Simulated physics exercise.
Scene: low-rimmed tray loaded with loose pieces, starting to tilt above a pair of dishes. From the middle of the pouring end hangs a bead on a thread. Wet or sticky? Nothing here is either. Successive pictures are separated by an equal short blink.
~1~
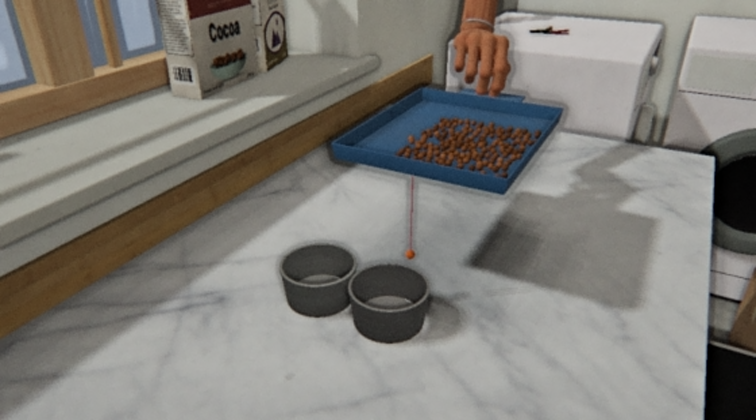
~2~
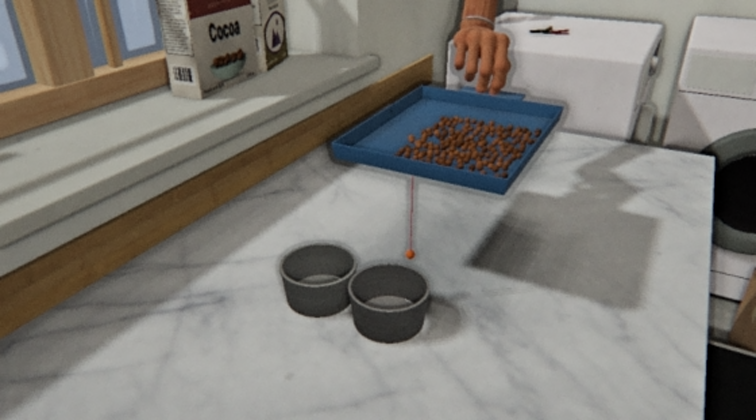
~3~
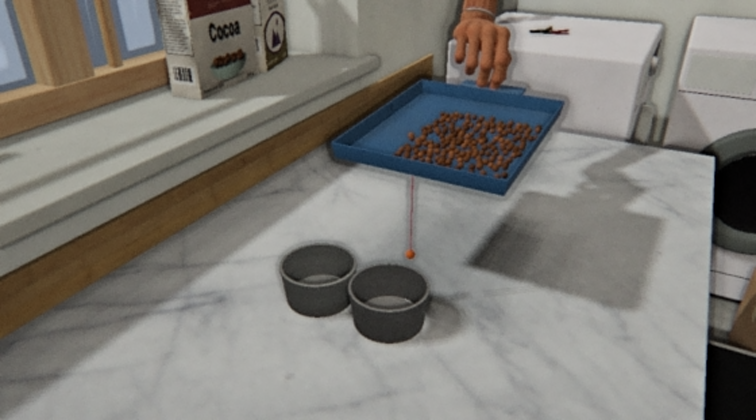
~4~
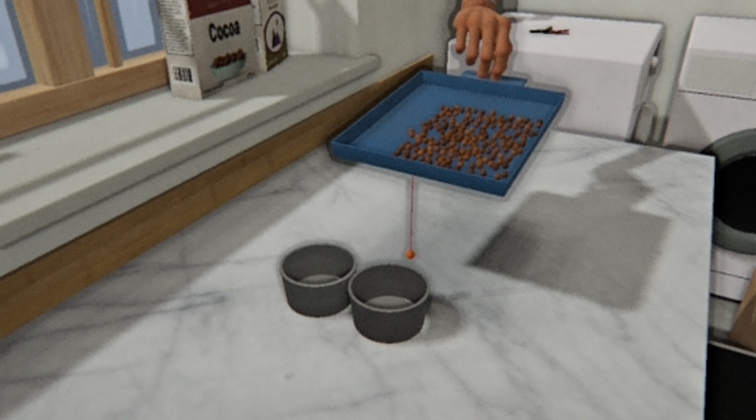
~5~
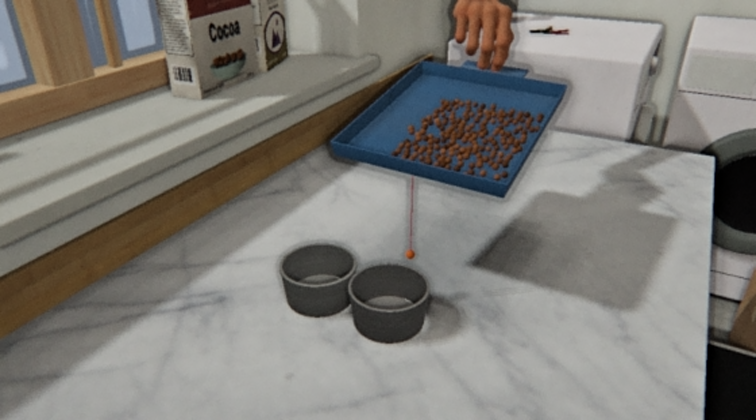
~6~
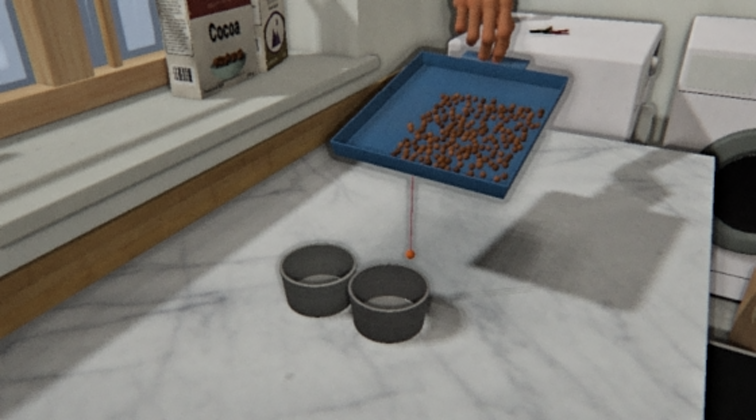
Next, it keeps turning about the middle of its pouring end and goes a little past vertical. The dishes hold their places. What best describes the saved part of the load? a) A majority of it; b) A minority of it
(b) A minority of it.
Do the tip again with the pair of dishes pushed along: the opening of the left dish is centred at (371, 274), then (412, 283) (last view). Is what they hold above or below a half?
Result, first setup: The bulk; second setup: The bulk.
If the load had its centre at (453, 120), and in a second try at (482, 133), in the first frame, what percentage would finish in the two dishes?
It comes to about 30 per cent the first time and about 10 per cent the second.
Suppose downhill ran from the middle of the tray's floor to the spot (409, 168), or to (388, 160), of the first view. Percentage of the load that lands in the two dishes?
80 % and 60 %.
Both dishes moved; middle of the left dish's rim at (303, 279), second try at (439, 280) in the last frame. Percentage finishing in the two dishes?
10 %, then 60 %.
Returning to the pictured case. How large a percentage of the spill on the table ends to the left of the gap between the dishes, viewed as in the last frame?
About 10 percent.
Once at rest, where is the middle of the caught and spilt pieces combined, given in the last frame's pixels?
Somewhere around (462, 352) in the final view.
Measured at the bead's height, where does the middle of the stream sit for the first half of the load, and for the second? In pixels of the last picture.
For the early half I get (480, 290), and for the late half (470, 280).
Just after the last frame, tray tipped steeply; almost all on the tray; just a few outside both.
A moment on, tray tipped right over; roughly half on the tray; just a few in the right dish; roughly a quarter outside both; roughly a quarter in the air.
Further on, tray tipped past a quarter turn; about a tenth in the right dish; the larger part outside both.
When it is over, tray tipped past a quarter turn; about a tenth in the right dish; not one in the left dish; the larger part outside both.
